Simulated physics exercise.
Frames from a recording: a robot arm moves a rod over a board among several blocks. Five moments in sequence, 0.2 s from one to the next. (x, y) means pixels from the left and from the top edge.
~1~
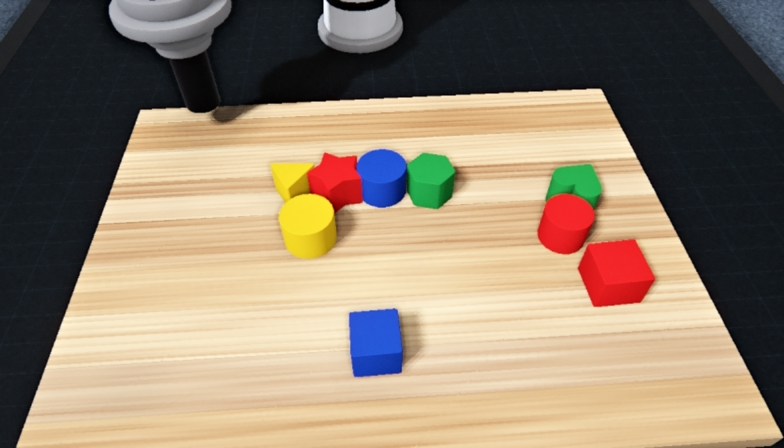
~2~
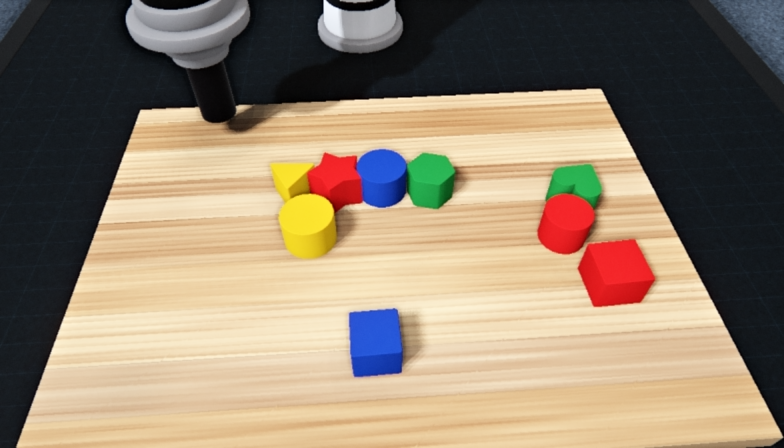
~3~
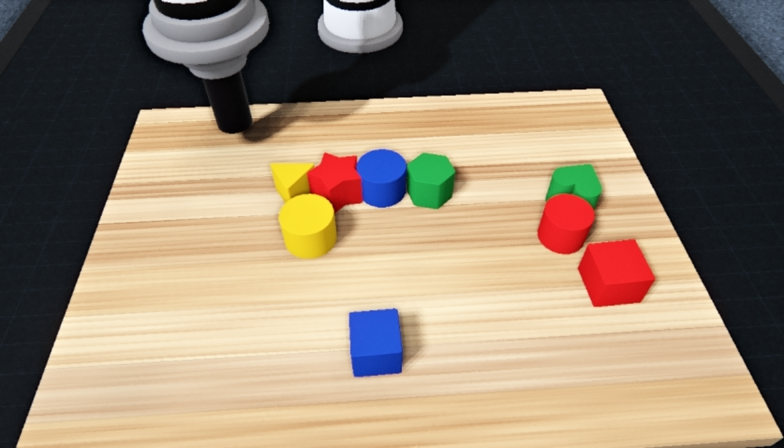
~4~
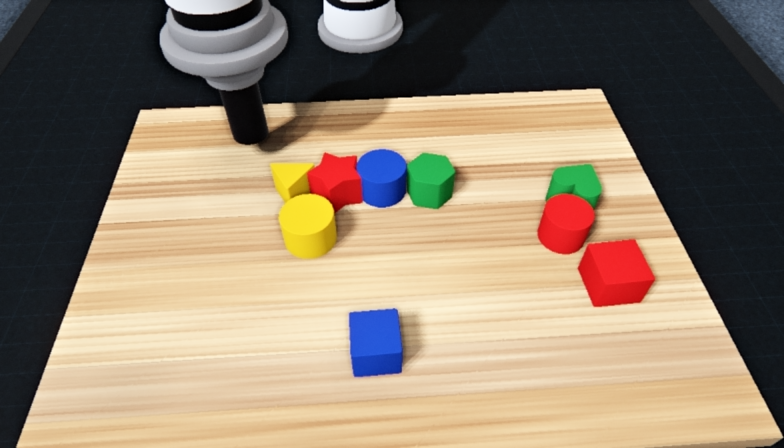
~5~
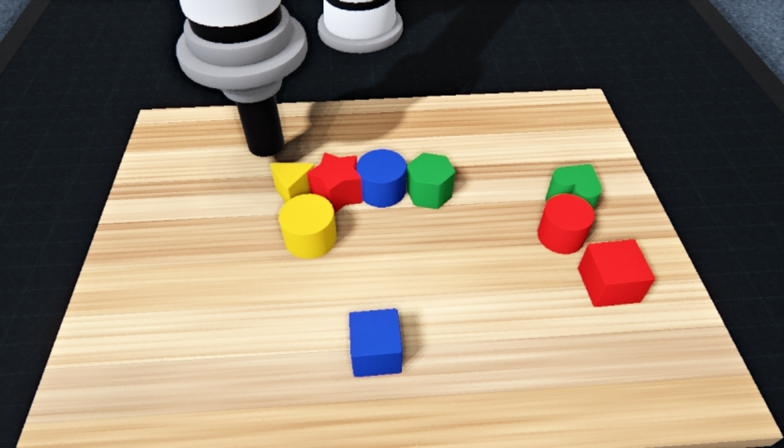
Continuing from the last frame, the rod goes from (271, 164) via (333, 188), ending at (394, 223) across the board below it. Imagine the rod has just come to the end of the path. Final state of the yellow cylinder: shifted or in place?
From what I can tell, it will keep its place.
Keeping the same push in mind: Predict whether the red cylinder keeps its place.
Undisturbed, or as good as.
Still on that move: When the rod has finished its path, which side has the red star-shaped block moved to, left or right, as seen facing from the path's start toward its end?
It gets pushed right.
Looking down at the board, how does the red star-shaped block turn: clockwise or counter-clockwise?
It goes clockwise.
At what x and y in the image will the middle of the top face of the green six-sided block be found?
About (471, 164).
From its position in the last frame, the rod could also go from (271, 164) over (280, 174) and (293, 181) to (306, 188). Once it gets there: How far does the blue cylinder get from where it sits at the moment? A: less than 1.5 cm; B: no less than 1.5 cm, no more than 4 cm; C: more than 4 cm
A: Less than 1.5 cm.
On the path given first. One third of the way, rod (310, 161); yellow three-sided block (291, 176); red star-shaped block (339, 172).
Two thirds of the way, rod (352, 180); yellow three-sided block (295, 177), turned 25° clockwise; red star-shaped block (366, 199), turned 40° clockwise; blue cylinder (410, 177); green six-sided block (456, 167), turned 15° clockwise.
At the end, rod (393, 204); yellow three-sided block (295, 177), turned 25° clockwise; yellow cylinder not moved; red star-shaped block (394, 229), turned 65° clockwise; blue cylinder (437, 187); green six-sided block (471, 164); red cylinder not moved.
